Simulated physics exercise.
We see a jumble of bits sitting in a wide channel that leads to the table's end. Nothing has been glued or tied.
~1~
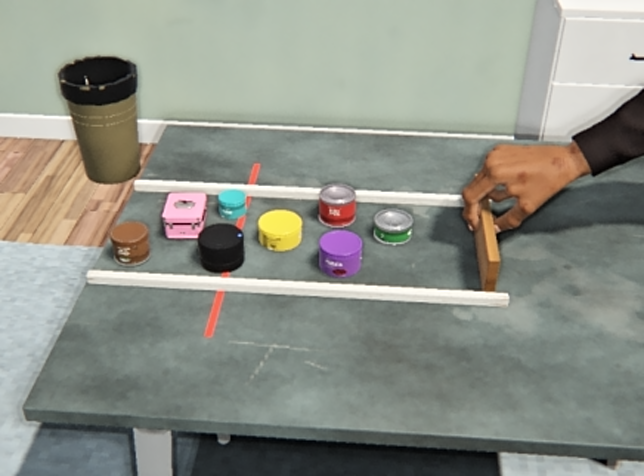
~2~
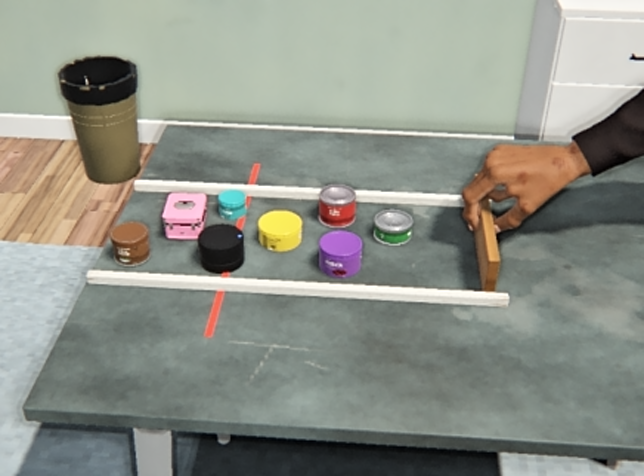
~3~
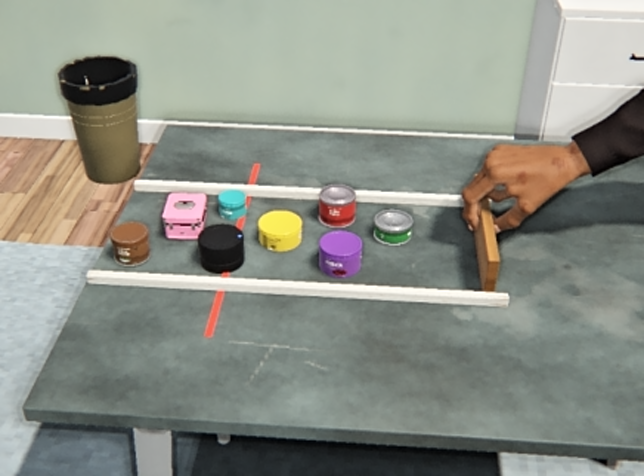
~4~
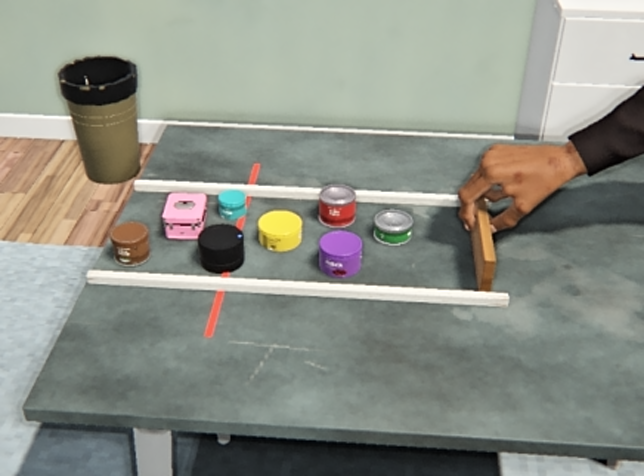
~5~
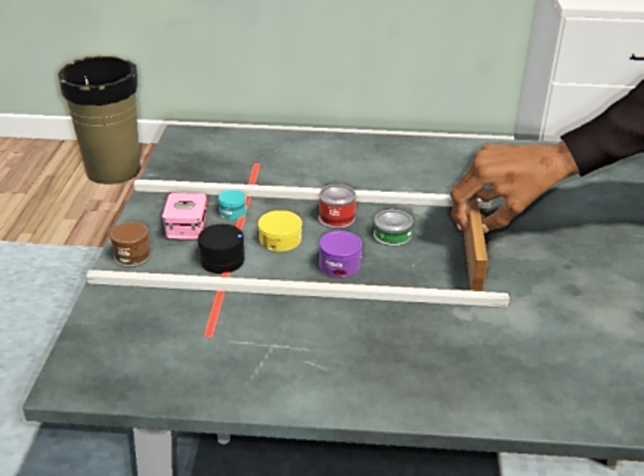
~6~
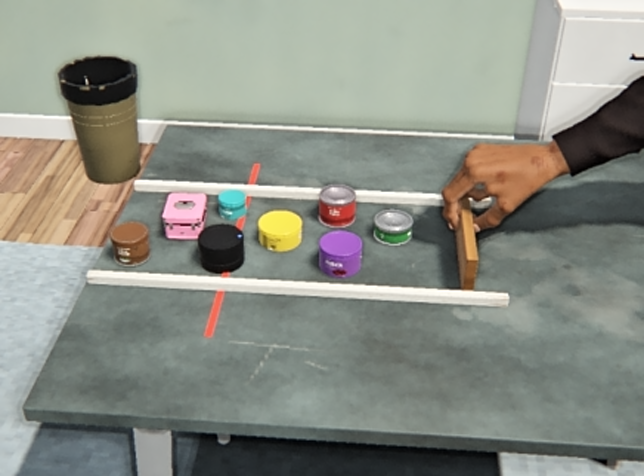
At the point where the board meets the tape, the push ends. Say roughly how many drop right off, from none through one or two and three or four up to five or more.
Dropping off: None.
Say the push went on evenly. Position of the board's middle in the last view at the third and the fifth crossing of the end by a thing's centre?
First roughly (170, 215), later roughly (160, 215).
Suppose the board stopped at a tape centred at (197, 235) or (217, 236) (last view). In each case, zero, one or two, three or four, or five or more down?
In order: 1 or 2, then none.
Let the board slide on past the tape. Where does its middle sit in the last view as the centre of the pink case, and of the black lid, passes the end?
Around (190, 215) first and around (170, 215) second.
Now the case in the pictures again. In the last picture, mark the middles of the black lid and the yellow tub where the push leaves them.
Black lid at about (165, 255), yellow tub at about (185, 233).
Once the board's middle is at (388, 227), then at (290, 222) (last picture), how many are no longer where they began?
I count 1 first and 5 after.
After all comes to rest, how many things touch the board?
3 are in contact with it.
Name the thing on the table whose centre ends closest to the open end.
The one you want is the brown tin.
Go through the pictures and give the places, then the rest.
The first picture shows brown tin (131, 244); pink case (186, 216); turquoise tub (233, 204); board (484, 232); tape (236, 237).
The second picture shows pink case (186, 216); green pot (393, 228).
The third picture shows turquoise tub (233, 204); red tin (337, 207).
The fourth picture shows brown tin (131, 244); purple tub (340, 255).
The fifth picture shows pink case (186, 216); black lid (221, 248).
The sixth picture shows brown tin (131, 244); pink case (186, 216); turquoise tub (233, 204); board (464, 231); tape (236, 237).
Soon after, none off yet; brown tin at rest near (131, 244); pink case at rest near (186, 216); turquoise tub at rest near (233, 204).
At rest, the number that fall off is zero.
